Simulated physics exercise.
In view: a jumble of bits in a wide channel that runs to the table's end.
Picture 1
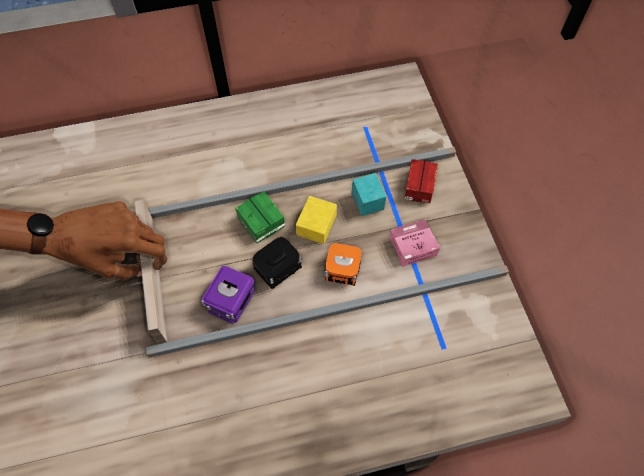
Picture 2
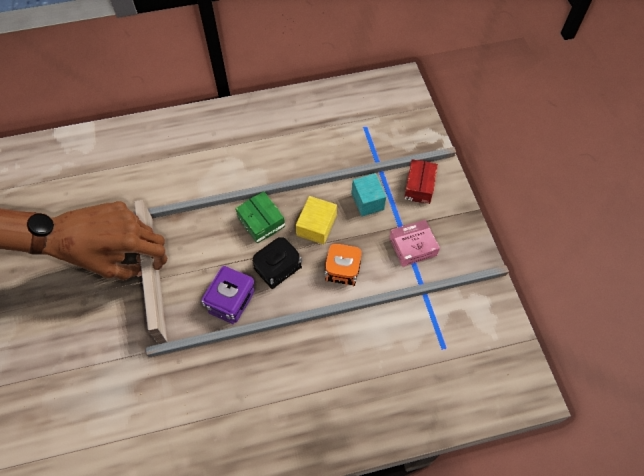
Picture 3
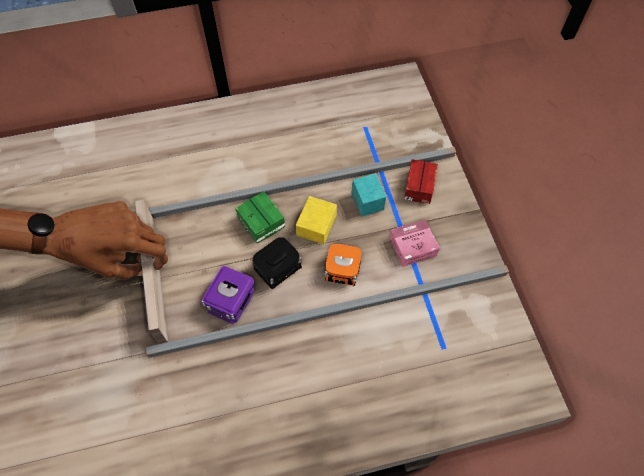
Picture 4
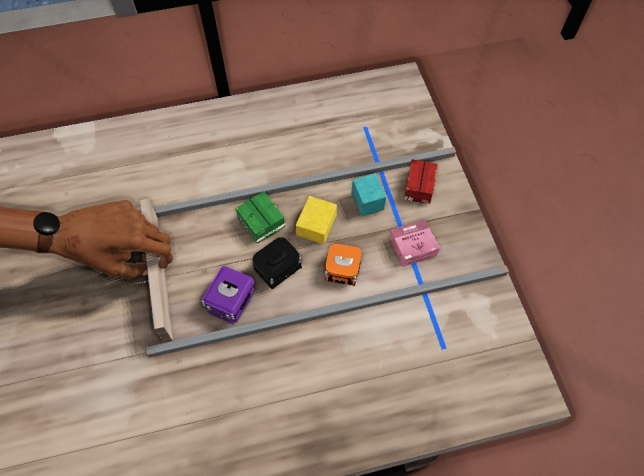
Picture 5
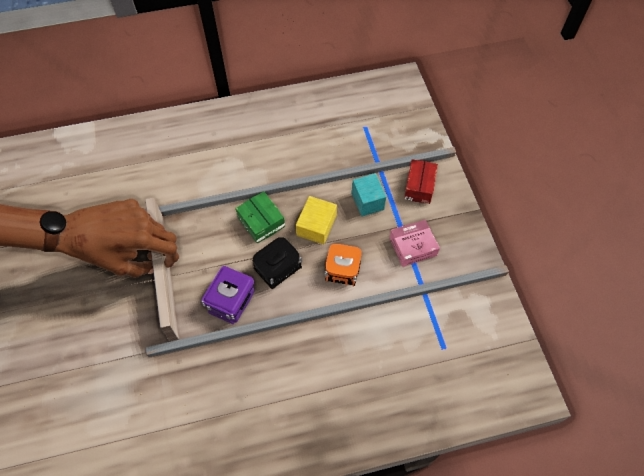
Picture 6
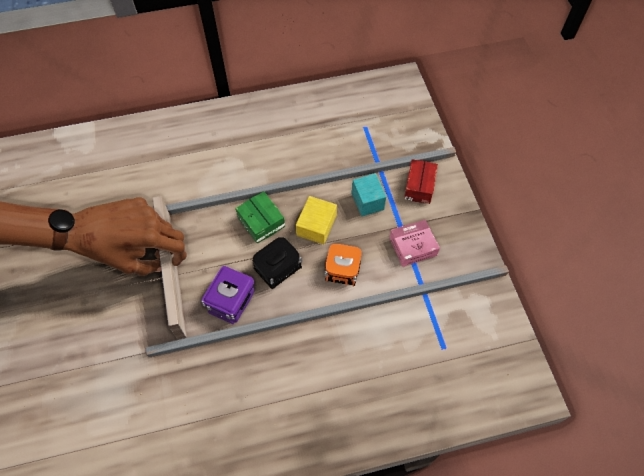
On a wooden table, small colourful boxes and blocks sit scattered between two grey rails, with a blue line crossing near the right end. A hand wearing a dark watch holds a pale board at the left, still at first, then slides it slightly right towards the purple case, while the pieces stay put.
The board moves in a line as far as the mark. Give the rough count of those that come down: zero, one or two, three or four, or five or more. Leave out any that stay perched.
The number that fall off is one or two.
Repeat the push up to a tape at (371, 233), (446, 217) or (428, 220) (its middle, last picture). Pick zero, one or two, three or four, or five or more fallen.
For each place: None; five or more; 3 or 4.
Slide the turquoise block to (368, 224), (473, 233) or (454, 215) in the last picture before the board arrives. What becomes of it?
In turn it survives; tumbles off; comes down.
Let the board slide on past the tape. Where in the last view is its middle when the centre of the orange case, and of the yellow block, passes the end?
For the orange case at (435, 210), for the yellow block at (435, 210).
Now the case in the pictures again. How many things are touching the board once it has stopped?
3 of them.
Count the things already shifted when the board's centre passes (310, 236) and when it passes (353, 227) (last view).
6 and 8.
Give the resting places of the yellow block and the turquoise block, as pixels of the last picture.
The yellow block at (436, 182), the turquoise block at (464, 176).
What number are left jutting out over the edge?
It comes to 2.
A little later, none off yet; red box at rest near (421, 182); pink box at rest near (414, 243); turquoise block at rest near (369, 195).
When it is over, the number that fall off is one or two; down, red box.
